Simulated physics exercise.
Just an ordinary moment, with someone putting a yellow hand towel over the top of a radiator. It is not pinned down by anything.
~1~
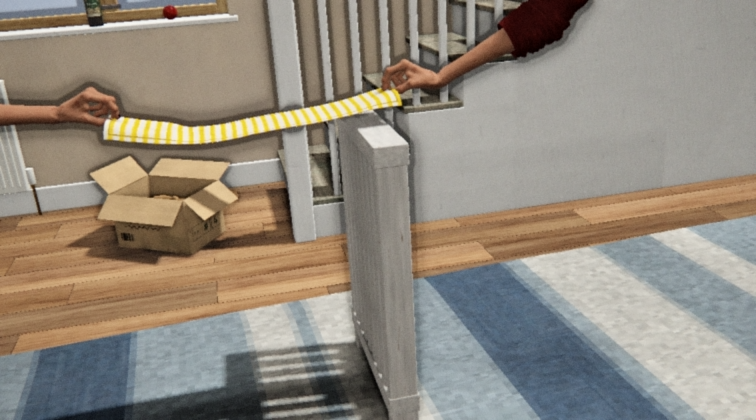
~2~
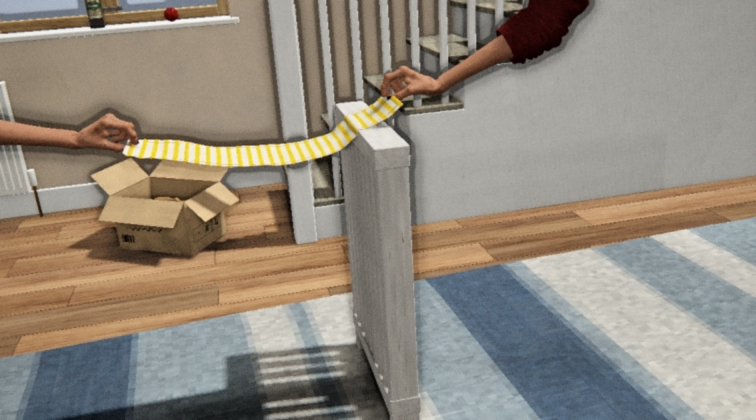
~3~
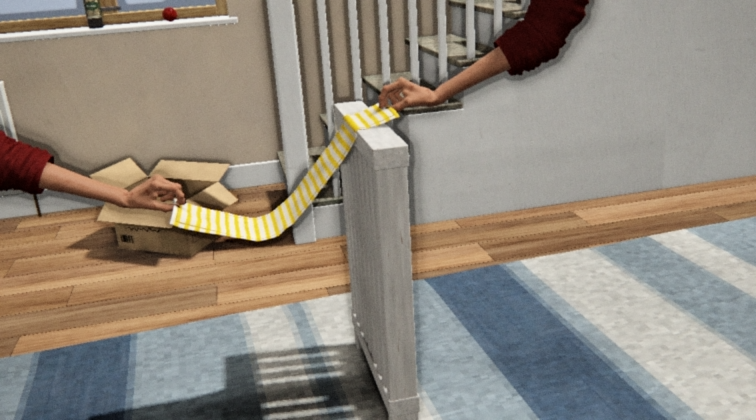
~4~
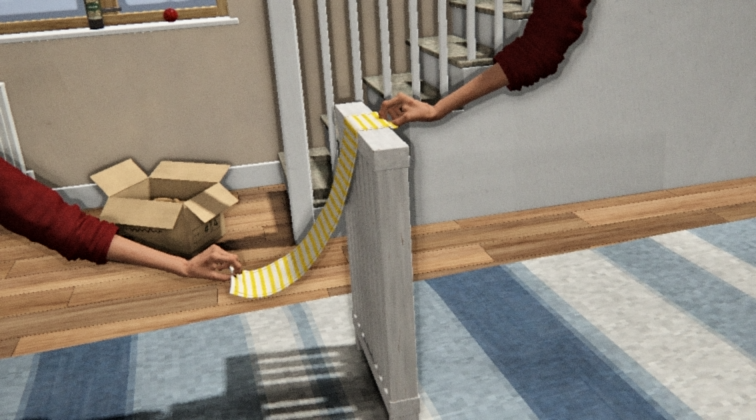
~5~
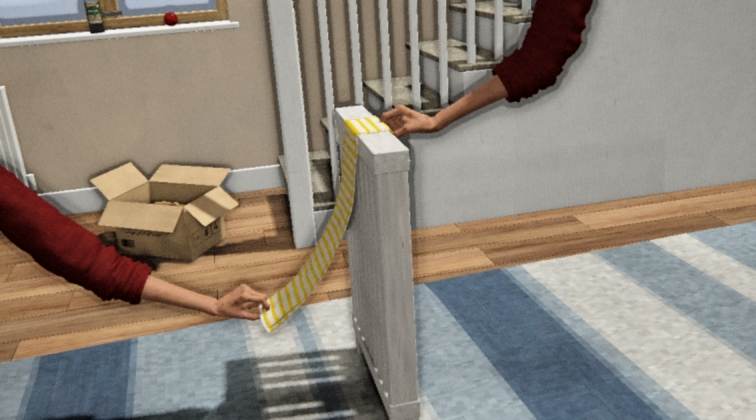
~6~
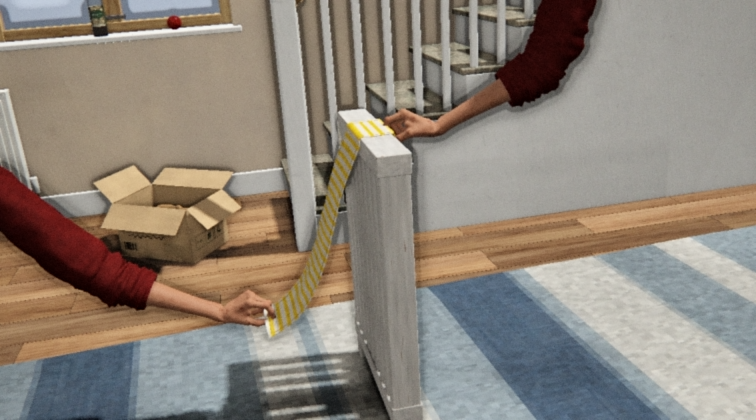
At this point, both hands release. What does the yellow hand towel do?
It leaves on the left.
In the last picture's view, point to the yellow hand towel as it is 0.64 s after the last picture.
About (344, 400).
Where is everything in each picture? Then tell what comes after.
The first frame shows left end (110, 140); right end (396, 106); top of the radiator (391, 150).
The second frame shows left end (129, 156); right end (399, 108).
The third frame shows left end (176, 225); right end (394, 119); top of the radiator (391, 152).
The fourth frame shows left end (235, 295); right end (392, 129).
The fifth frame shows left end (273, 330); right end (394, 137).
The sixth frame shows left end (274, 335); right end (395, 143); far more of it on the left.
Then, 0.38 s later than the last view, hand towel clear of the top and falling near (343, 343).
Then, 0.64 s later than the last view, hand towel in a heap on the floor near (344, 400).
Finally, hand towel in a heap on the floor near (343, 401). The yellow hand towel slips off to the left.
